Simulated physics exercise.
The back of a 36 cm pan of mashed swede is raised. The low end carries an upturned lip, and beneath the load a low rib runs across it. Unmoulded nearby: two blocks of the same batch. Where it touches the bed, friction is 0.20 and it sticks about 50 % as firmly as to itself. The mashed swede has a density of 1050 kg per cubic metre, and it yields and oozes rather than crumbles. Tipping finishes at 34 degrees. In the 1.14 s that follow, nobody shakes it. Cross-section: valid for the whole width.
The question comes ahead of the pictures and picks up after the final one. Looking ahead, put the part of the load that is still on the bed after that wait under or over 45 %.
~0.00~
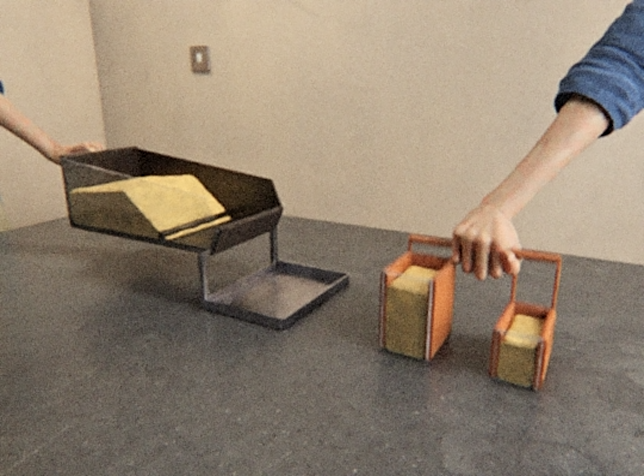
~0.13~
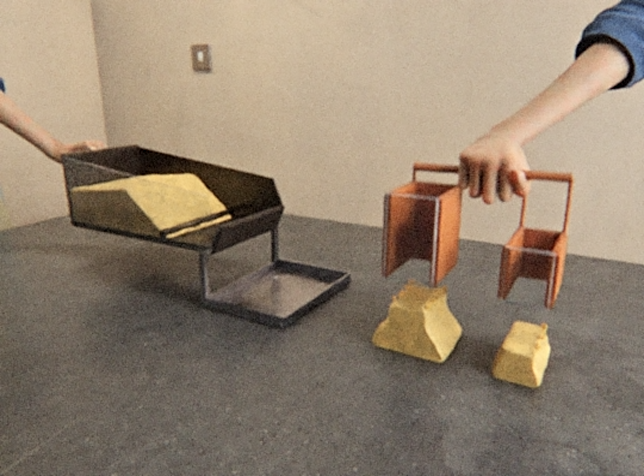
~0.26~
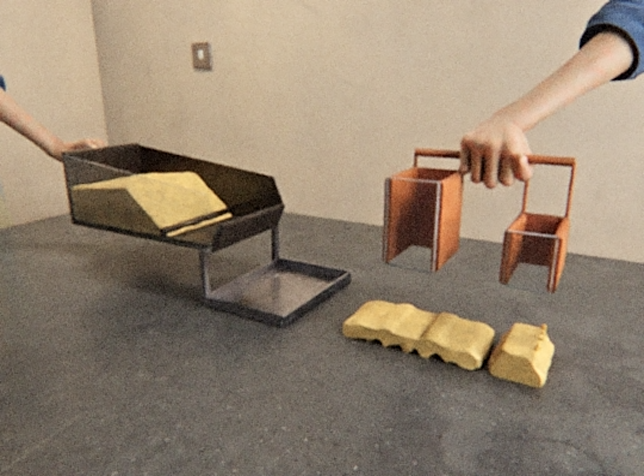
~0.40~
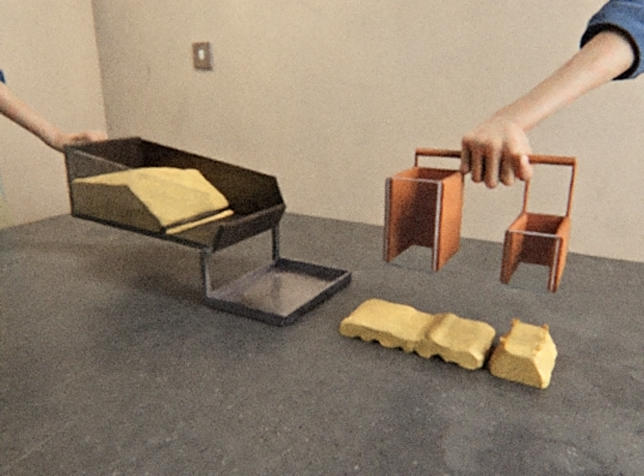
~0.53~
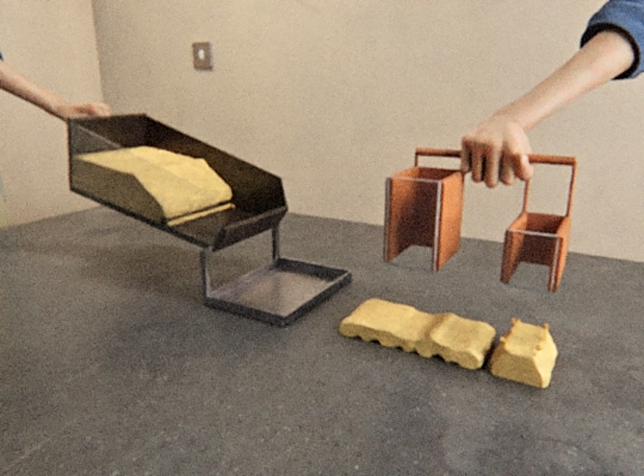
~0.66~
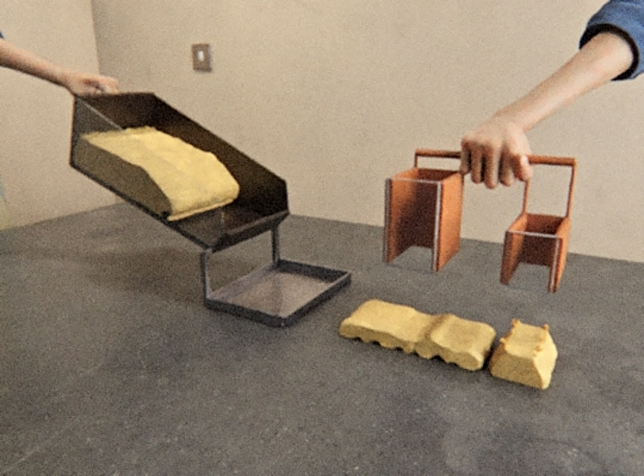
The result sits not up to the 45 % mark.
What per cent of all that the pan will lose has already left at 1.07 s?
I'd put it at around 20 %.
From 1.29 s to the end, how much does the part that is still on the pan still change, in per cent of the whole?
I'd say it moves by near 12 in a hundred.
By 0.85 s, the tilt is 31 degrees and 100 % is on the bed.
By 1.07 s, the tilt is 34 degrees and 85 % is on the bed.
By 1.29 s, the tilt is 34 degrees and 45 % is on the bed.
By 1.52 s, the tilt is 34 degrees and 35 % is on the bed.
By 2.09 s, at the end, the tilt is 34 degrees and 34 % is on the bed.
